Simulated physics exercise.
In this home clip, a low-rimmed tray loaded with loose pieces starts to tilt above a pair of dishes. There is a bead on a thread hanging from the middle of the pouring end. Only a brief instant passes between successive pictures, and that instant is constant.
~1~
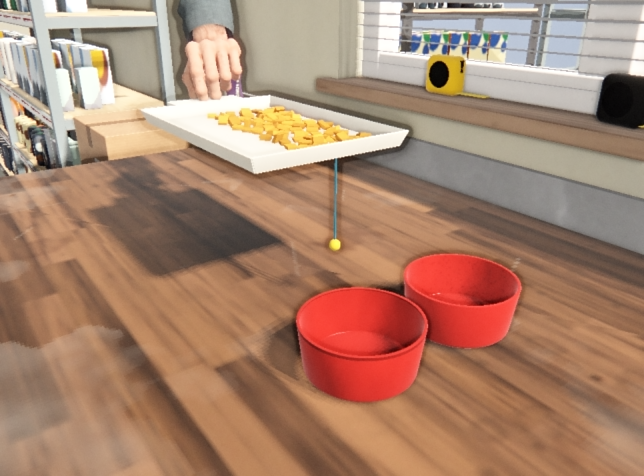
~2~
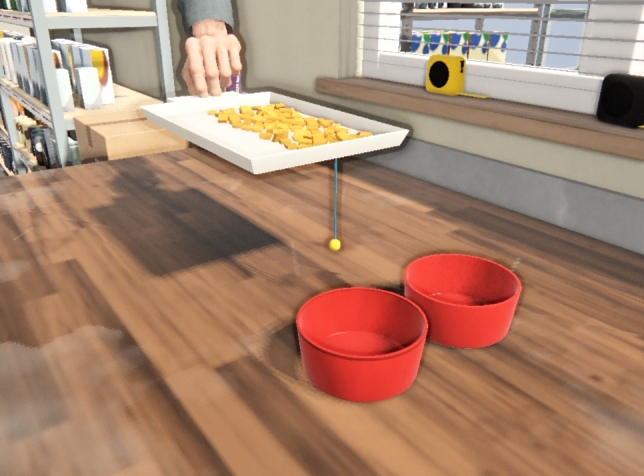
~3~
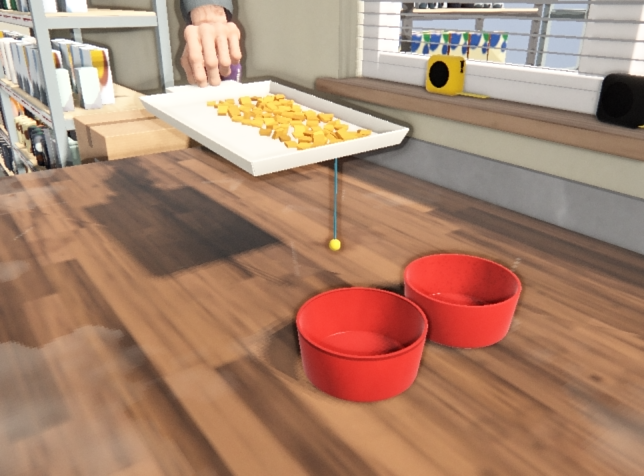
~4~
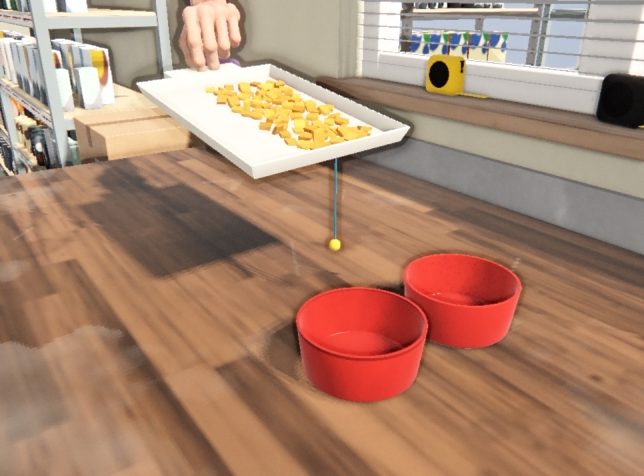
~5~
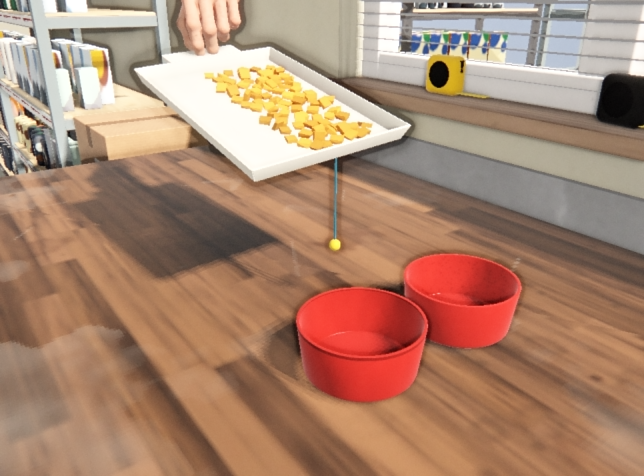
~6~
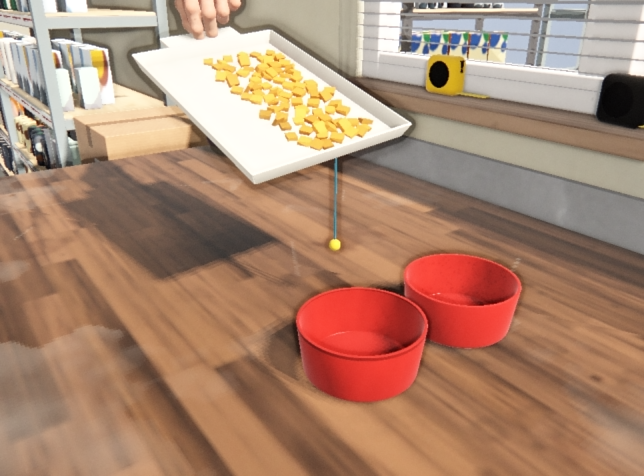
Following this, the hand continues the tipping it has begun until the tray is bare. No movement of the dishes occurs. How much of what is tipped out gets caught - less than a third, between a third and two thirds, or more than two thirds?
Less than a third gets caught.
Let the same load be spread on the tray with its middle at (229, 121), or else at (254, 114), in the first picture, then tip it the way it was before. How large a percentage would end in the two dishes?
Roughly 10 per cent, then roughly 20 per cent.
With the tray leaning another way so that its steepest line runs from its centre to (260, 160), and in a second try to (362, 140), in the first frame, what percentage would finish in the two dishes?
I'd put it at some 0 % and then some 0 %.
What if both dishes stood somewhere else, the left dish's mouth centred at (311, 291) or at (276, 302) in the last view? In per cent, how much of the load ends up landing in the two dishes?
Trial 1 around 70 percent, trial 2 around 90 percent.
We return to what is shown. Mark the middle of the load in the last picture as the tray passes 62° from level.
The load is centred around (281, 163).
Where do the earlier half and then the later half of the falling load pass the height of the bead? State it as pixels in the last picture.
About (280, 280), and after that about (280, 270).
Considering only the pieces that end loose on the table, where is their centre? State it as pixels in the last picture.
Somewhere about (276, 340), I'd say.
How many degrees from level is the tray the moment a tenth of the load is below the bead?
Angle reached: About 65°.
Soon after the last picture, tray tipped steeply; most on the tray; a stray few outside both; about a quarter in the air.
A little later, tray tipped right over; a stray few on the tray; a small part in the left dish; most outside both; a small part in the air.
Later still, tray tipped past a quarter turn; a small part in the left dish; nearly all outside both.
At rest, tray tipped past a quarter turn; a small part in the left dish; none in the right dish; nearly all outside both.
